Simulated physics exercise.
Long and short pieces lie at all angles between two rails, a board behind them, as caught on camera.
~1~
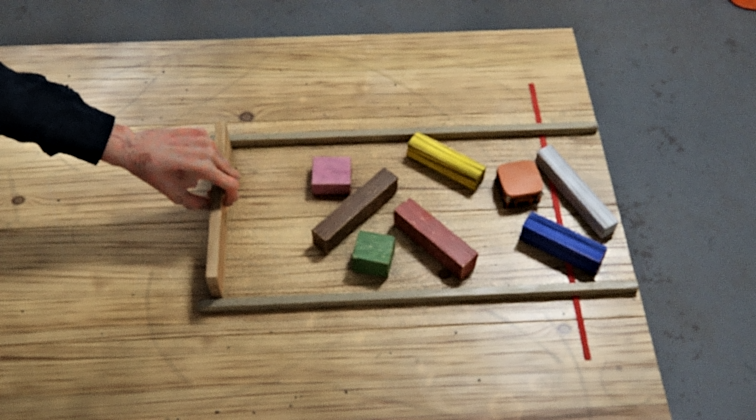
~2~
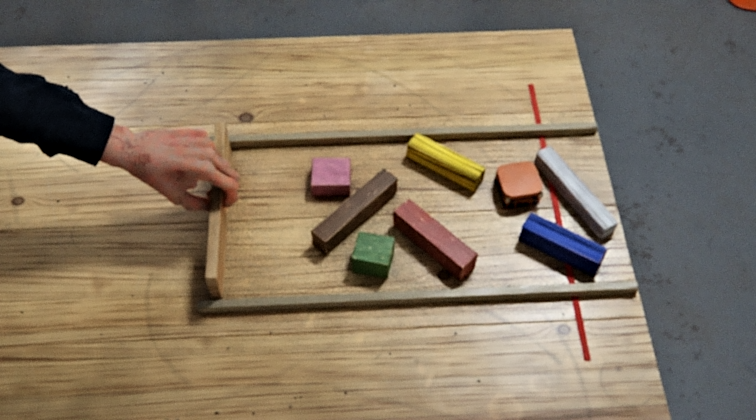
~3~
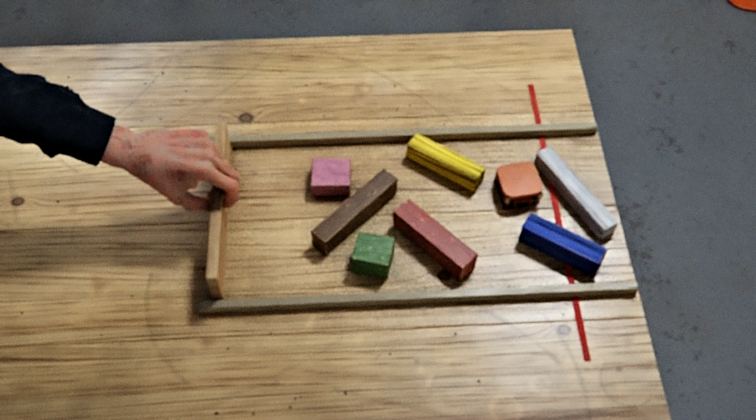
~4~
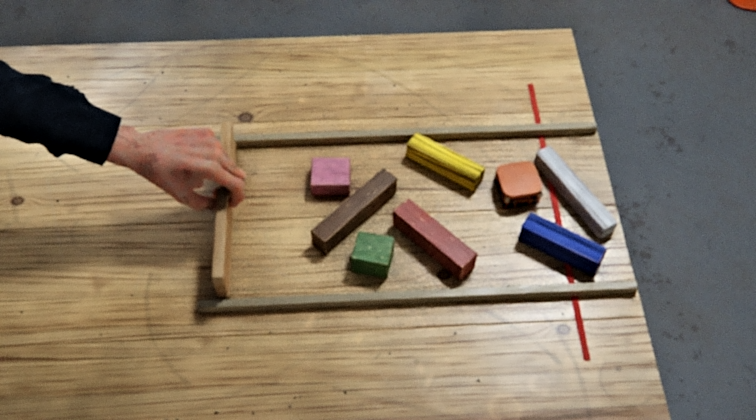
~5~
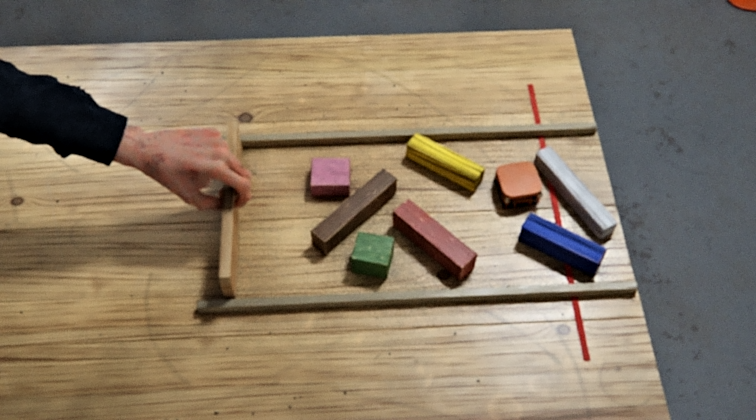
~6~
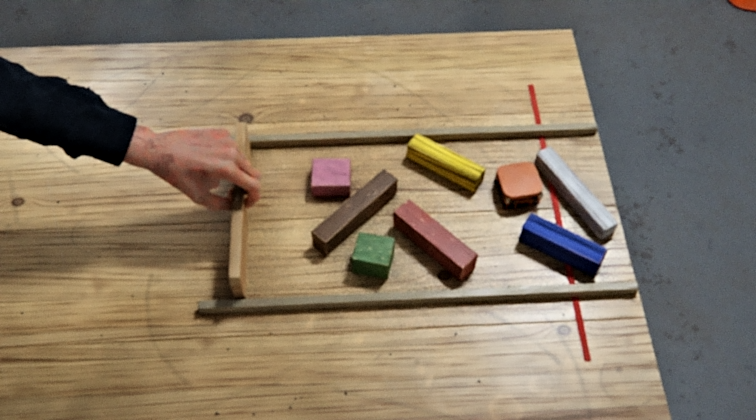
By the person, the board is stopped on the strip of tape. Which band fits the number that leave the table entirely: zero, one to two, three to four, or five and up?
The band is three to four.
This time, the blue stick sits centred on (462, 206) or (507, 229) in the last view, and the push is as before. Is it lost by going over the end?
Goes off the edge; goes off the edge.
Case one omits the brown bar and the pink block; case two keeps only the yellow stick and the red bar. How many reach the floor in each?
2 in the first try, 1 in the second.
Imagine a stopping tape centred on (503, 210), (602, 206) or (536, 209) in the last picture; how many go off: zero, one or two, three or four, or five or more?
In the order the places were given: No fall at all, more than four, 1 or 2.
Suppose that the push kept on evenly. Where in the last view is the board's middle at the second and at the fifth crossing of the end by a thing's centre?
I'd put the first at about (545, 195) and the next at about (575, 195).
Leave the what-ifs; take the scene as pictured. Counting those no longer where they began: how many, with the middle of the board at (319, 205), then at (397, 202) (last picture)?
That makes 2 at the first spot and 5 at the second.
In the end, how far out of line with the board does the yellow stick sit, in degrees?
About 90° out of line.
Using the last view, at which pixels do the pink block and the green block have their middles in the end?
Final spots - pink block (567, 159), green block (588, 264).
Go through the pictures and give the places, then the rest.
In the first frame, white stick (575, 191); blue stick (563, 243); orange case (519, 184); board (220, 207); tape (557, 207).
In the second frame, blue stick (562, 244); board (219, 208).
In the third frame, orange case (518, 186); green block (373, 255).
In the fourth frame, white stick (574, 191); brown bar (355, 211).
In the fifth frame, blue stick (562, 244); red bar (434, 239).
In the sixth frame, white stick (575, 192); blue stick (562, 244); orange case (518, 186); board (241, 208); tape (556, 208).
Soon after, none off yet; white stick at rest near (575, 192); blue stick at rest near (562, 244); orange case at rest near (518, 186).
After that, none off yet; white stick displaced a little near (615, 186); blue stick displaced a little near (602, 243); orange case displaced well along near (581, 188).
In the end, the number that fall off is three or four; gone, orange case, blue stick and white stick.
